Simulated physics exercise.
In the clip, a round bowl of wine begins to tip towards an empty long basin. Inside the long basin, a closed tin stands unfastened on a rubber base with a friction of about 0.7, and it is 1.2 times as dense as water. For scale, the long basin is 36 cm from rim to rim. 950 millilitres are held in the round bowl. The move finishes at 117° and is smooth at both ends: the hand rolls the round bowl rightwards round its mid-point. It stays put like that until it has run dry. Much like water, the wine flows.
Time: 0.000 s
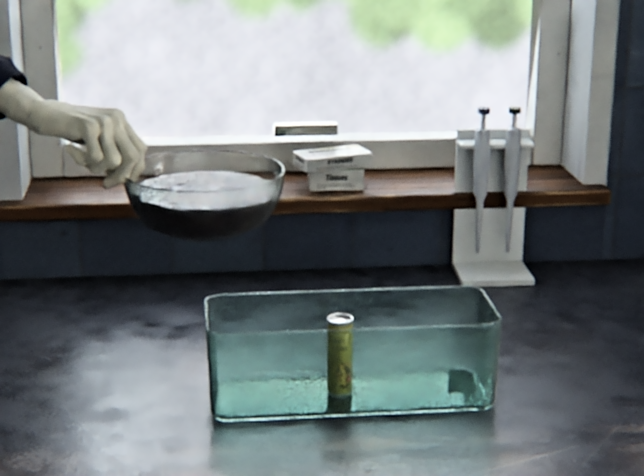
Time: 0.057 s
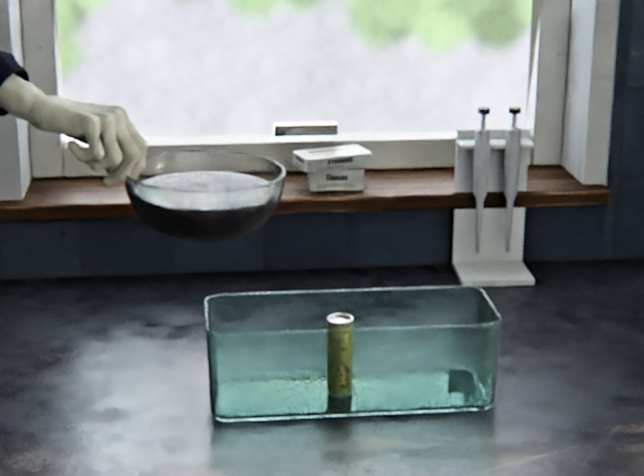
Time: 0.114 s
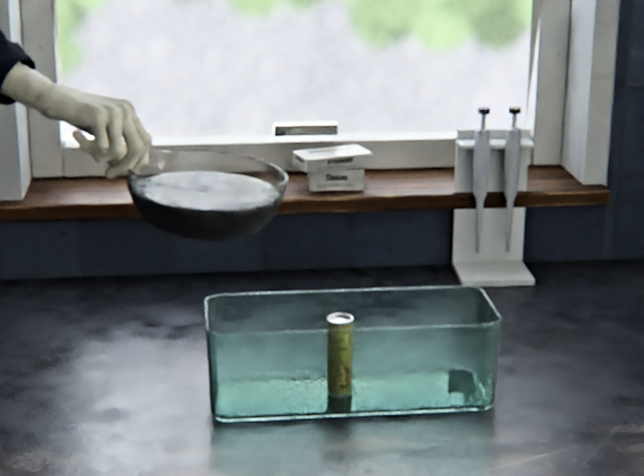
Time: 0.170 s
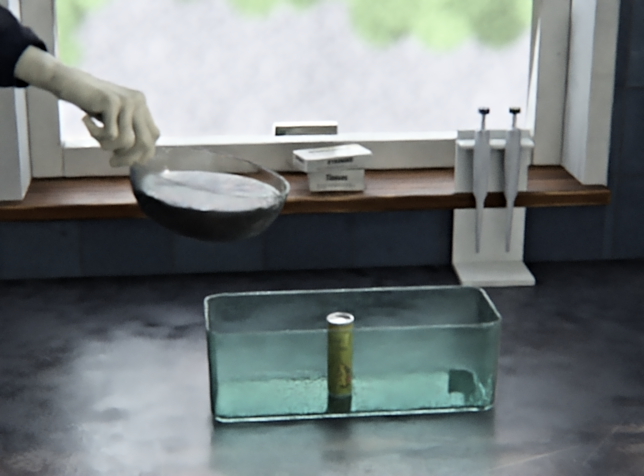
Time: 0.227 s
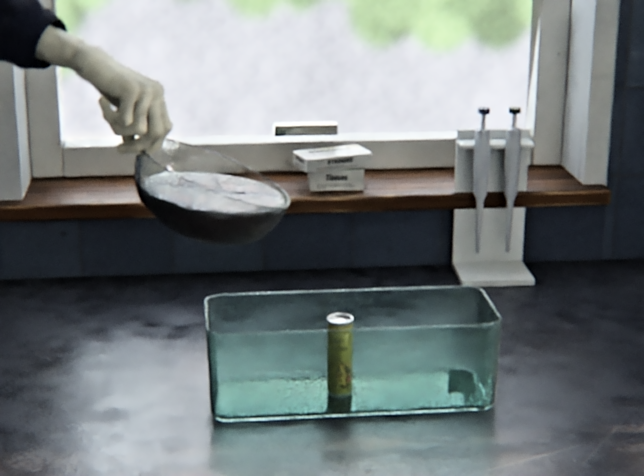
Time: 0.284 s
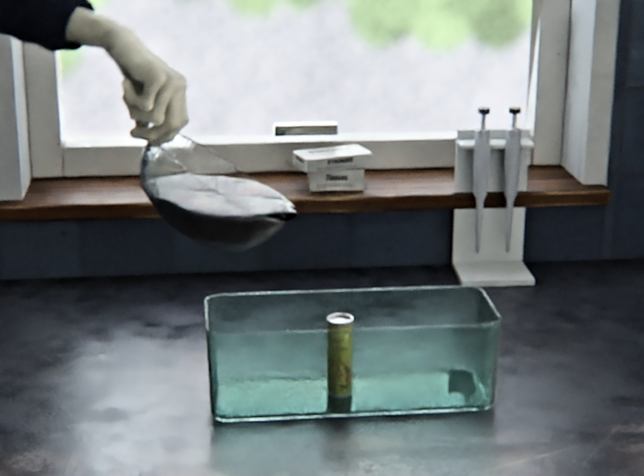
A pale hand in a dark sleeve holds a round glass bowl of dark wine at the left, seen from slightly above a dark worktop before a bright window. Below sits a long greenish glass basin with a yellowish tin inside, while a small white box and two pipettes on a white stand are behind. The hand rolls the bowl steadily rightwards, its right rim dipping as the wine shifts towards it, while the view stays still.
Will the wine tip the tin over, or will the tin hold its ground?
It is tipped over.
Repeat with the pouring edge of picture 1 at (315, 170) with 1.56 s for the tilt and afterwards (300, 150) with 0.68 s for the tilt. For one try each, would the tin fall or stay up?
The tin stays vertical the first time and overturns the second time.
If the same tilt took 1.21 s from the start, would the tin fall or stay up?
Result: Tin still standing.
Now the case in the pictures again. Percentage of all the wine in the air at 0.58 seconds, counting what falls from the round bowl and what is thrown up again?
Close to 30 in a hundred.
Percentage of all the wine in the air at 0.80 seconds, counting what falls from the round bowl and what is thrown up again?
Close to 4 in every hundred parts.
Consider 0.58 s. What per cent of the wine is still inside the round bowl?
About 6 percent.
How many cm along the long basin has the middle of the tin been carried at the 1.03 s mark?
About 8 cm.
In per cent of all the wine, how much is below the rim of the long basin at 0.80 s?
Value: Approx. 90 %.
After 0.58 s the tilt is 100° and 6 per cent is still to pour; the tin stands where it began.
After 0.80 s the tilt is 117° and 0 per cent is still to pour; the tin leans 22°.
After 1.03 s the tilt is 117° and 0 per cent is still to pour; the tin lies on its side.
After 1.28 s the tilt is 117° and 0 per cent is still to pour; the tin lies on its side.
In the end the tin lies on its side.
